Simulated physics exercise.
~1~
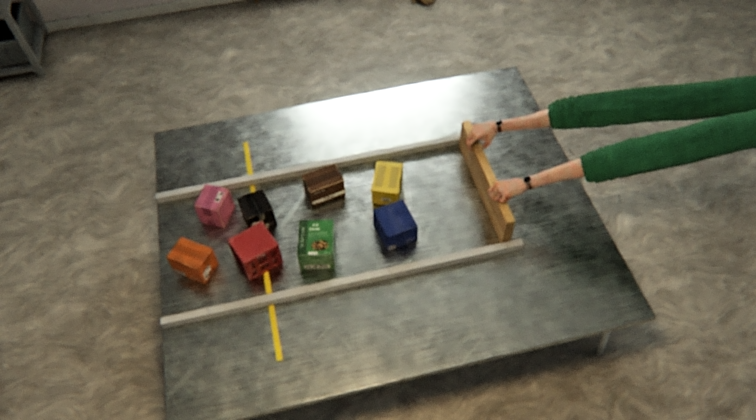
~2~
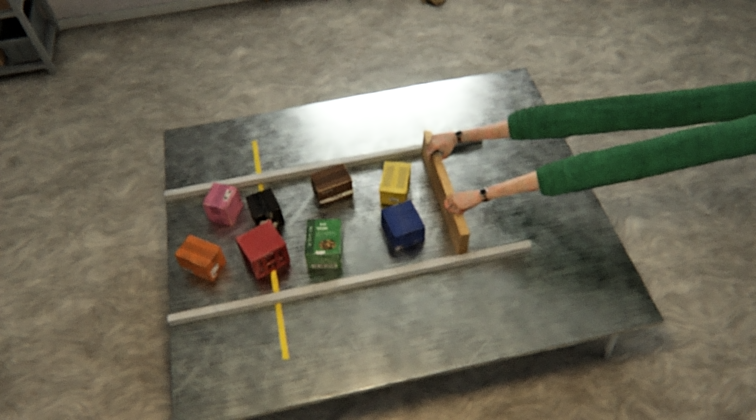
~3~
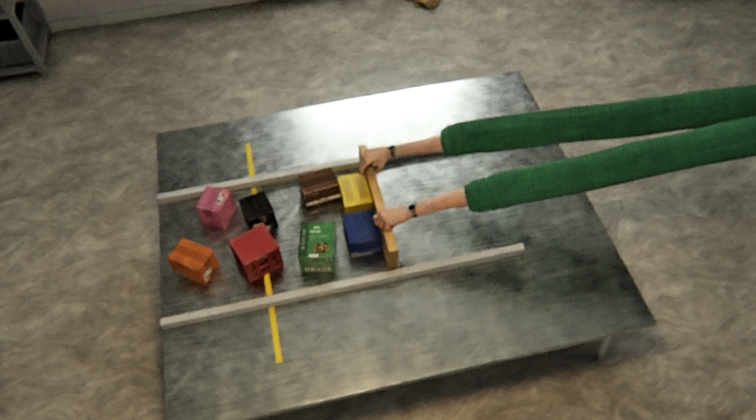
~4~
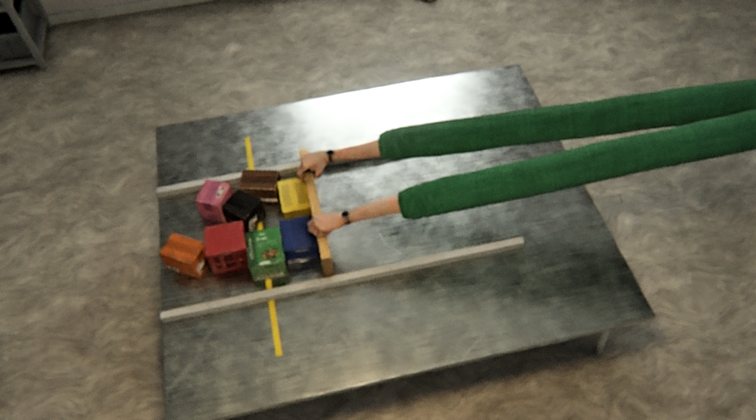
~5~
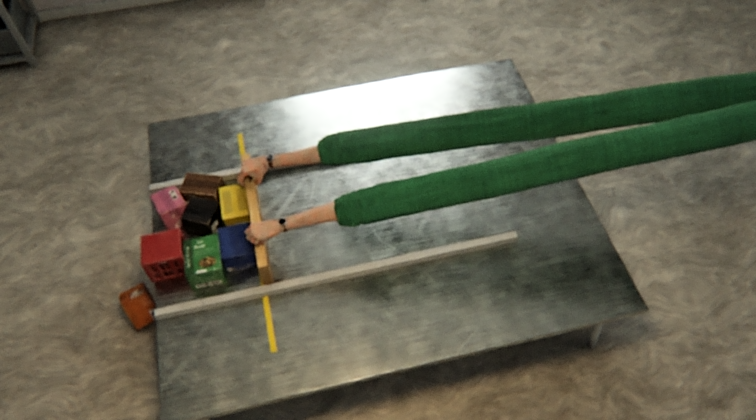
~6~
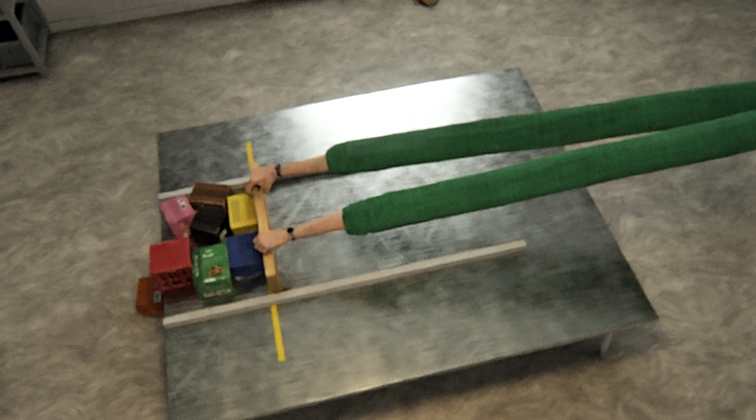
Two green-sleeved arms push a plank left, bunching colourful boxes until the orange one falls off.
